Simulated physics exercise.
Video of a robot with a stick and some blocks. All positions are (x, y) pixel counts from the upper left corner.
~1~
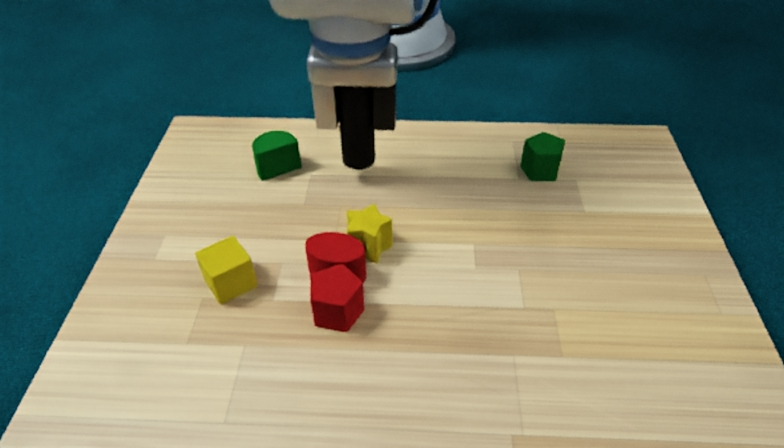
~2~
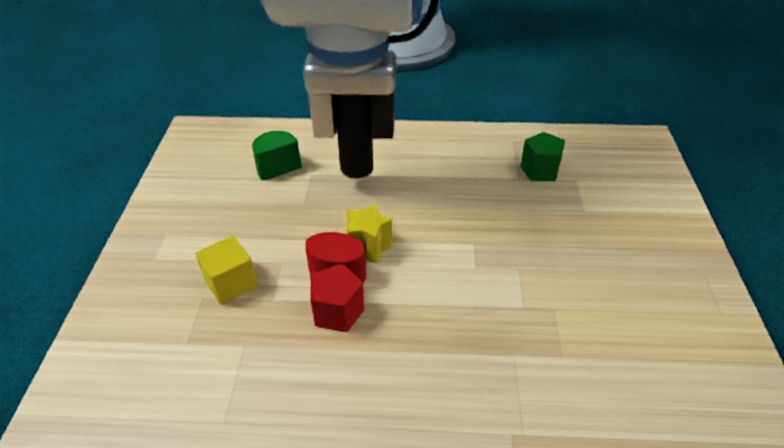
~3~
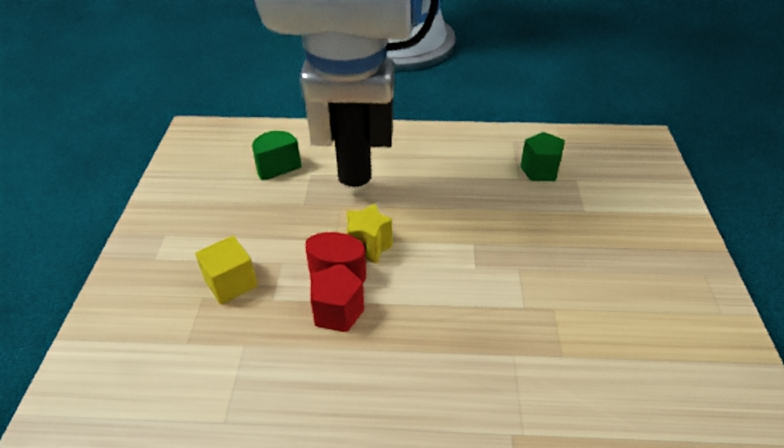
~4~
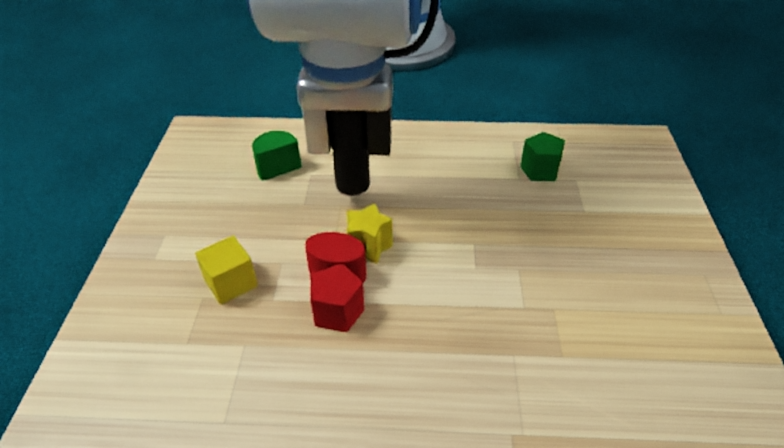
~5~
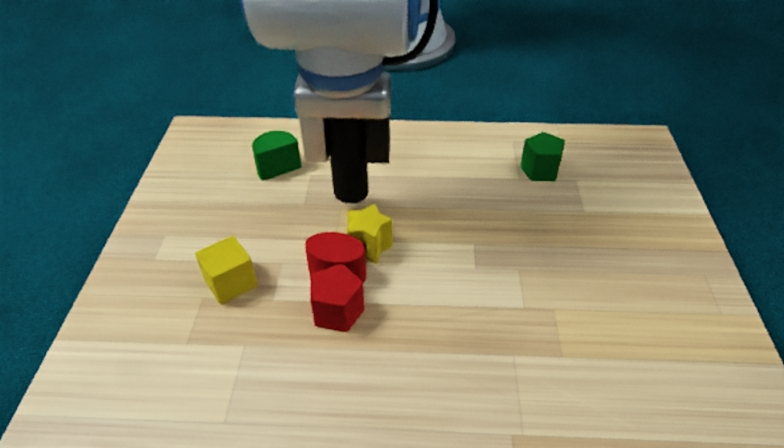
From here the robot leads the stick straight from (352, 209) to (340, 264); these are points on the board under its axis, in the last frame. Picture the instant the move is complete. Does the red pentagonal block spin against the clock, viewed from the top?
No
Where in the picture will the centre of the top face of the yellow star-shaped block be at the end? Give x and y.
It comes to (376, 236).
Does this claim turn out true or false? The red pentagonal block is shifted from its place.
It is true.
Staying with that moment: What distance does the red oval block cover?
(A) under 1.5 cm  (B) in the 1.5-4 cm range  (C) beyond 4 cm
Option B.
Halfway along, stick (345, 219); yellow star-shaped block (371, 224), turned 30° anticlockwise.
At the end, stick (339, 248); yellow square block unmoved; red pentagonal block (335, 303), turned 25° clockwise; red oval block (338, 267), turned 20° anticlockwise; yellow star-shaped block (376, 236), turned 70° anticlockwise.
